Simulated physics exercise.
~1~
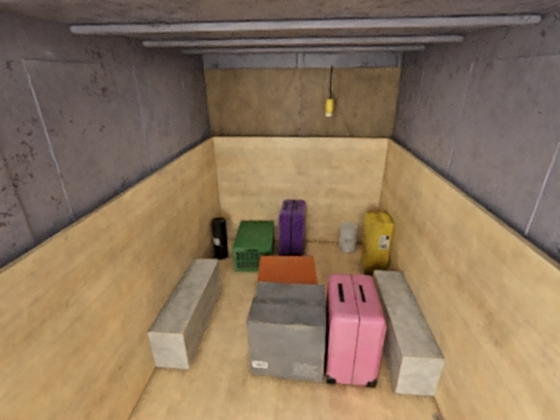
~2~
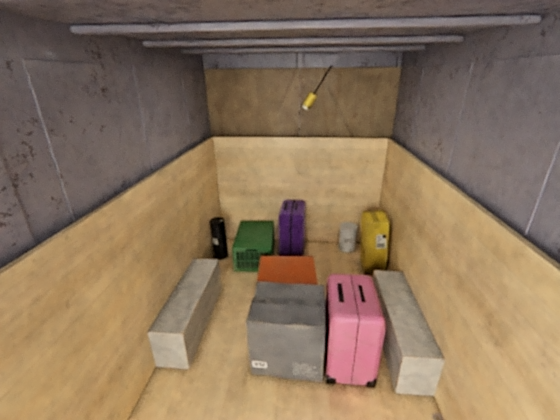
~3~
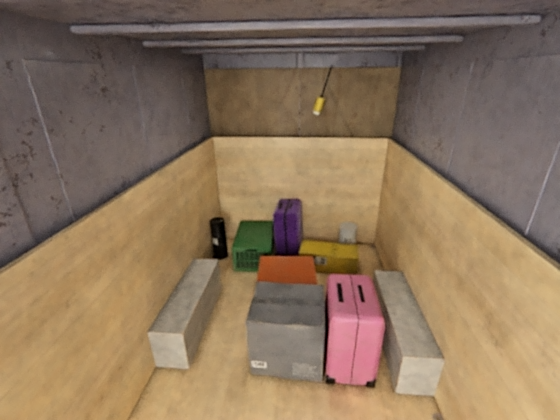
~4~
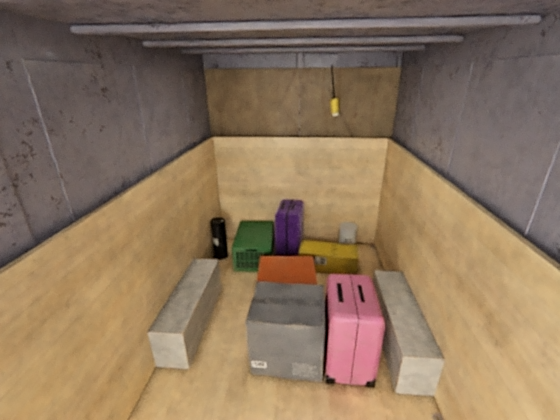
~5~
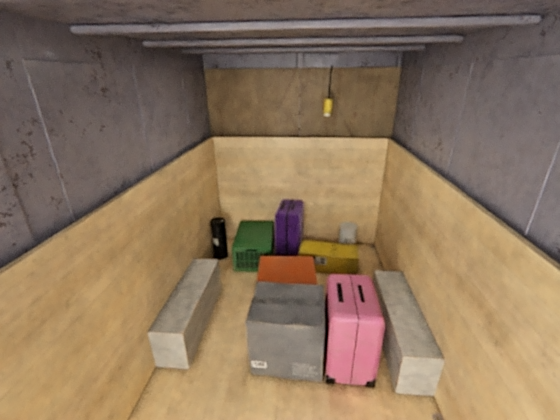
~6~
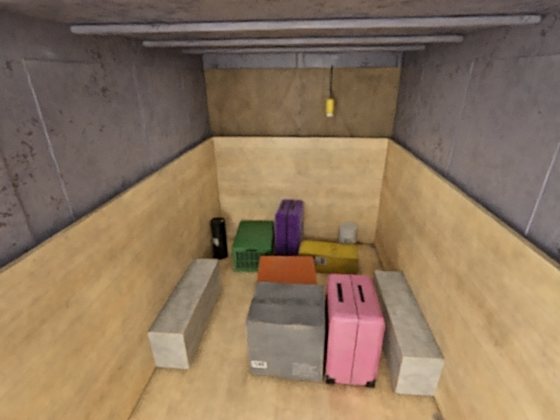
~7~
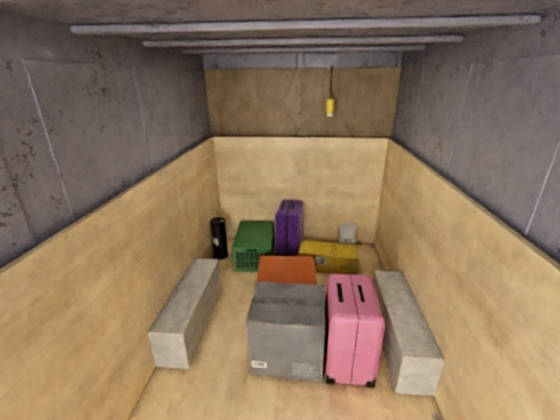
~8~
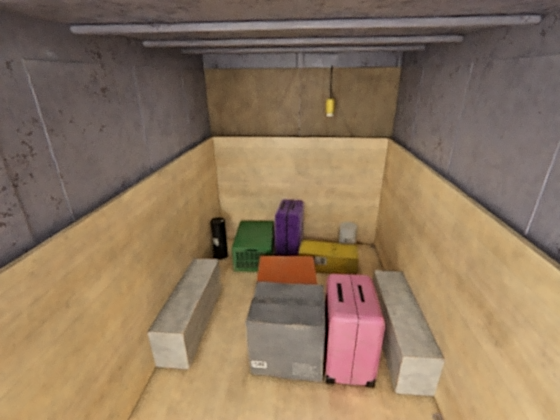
A large grey box stands at the centre front of a moving van's wood-lined load bay, seen from a still, raised view looking forwards, with a pink case to its right and an orange chest behind it. Farther back are a black canister and a green chest on the left, a purple case in the middle, and a white canister and an upright yellow box on the right. Pale wheel boxes line both sides. The yellow hanging lamp swings to the left, and the yellow box topples left onto its side. The lamp swings back and settles, while the yellow box stays lying down and everything else remains standing near its starting place.
